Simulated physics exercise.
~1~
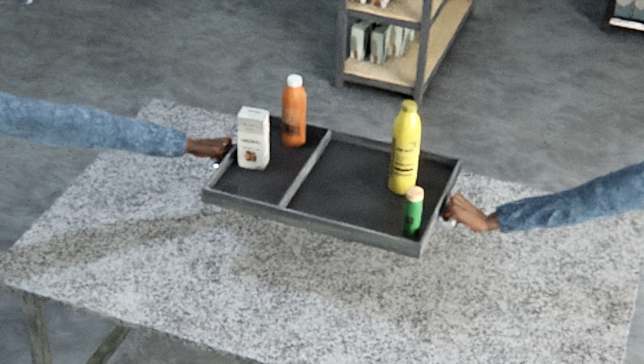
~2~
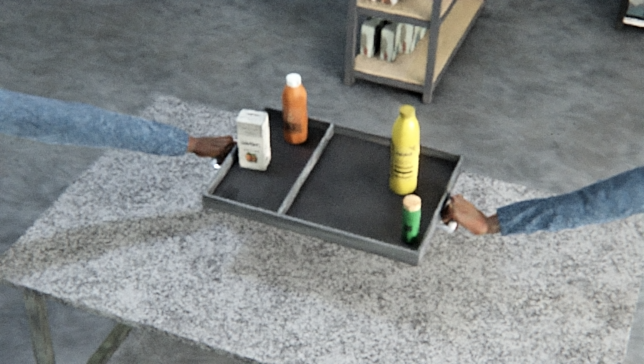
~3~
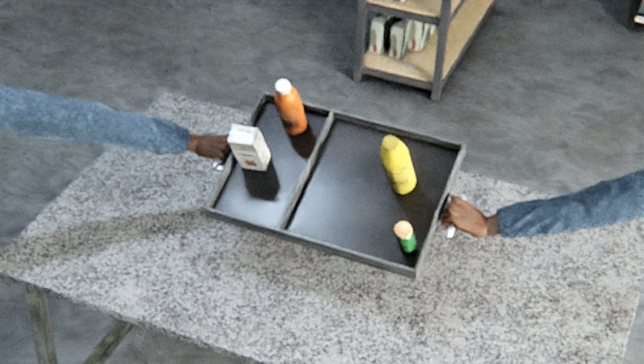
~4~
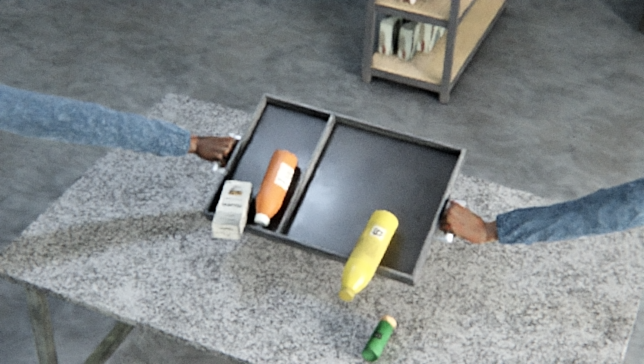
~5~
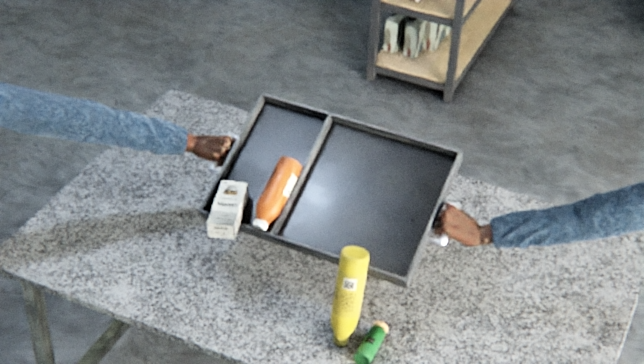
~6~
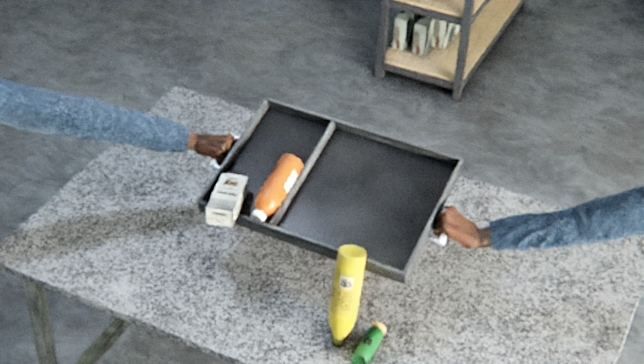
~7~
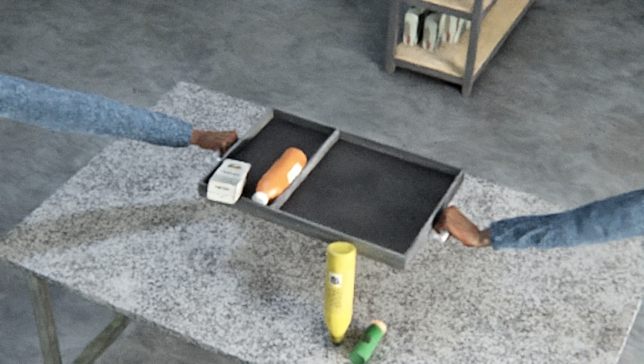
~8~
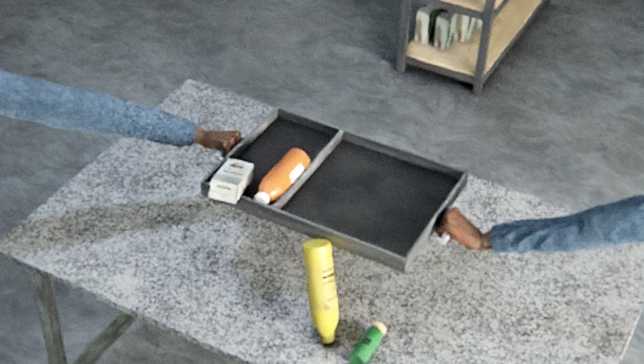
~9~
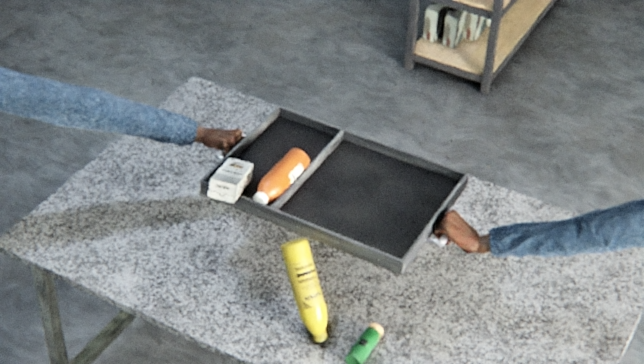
Two hands tip a tray forward, spilling the yellow and green bottles, then level it.
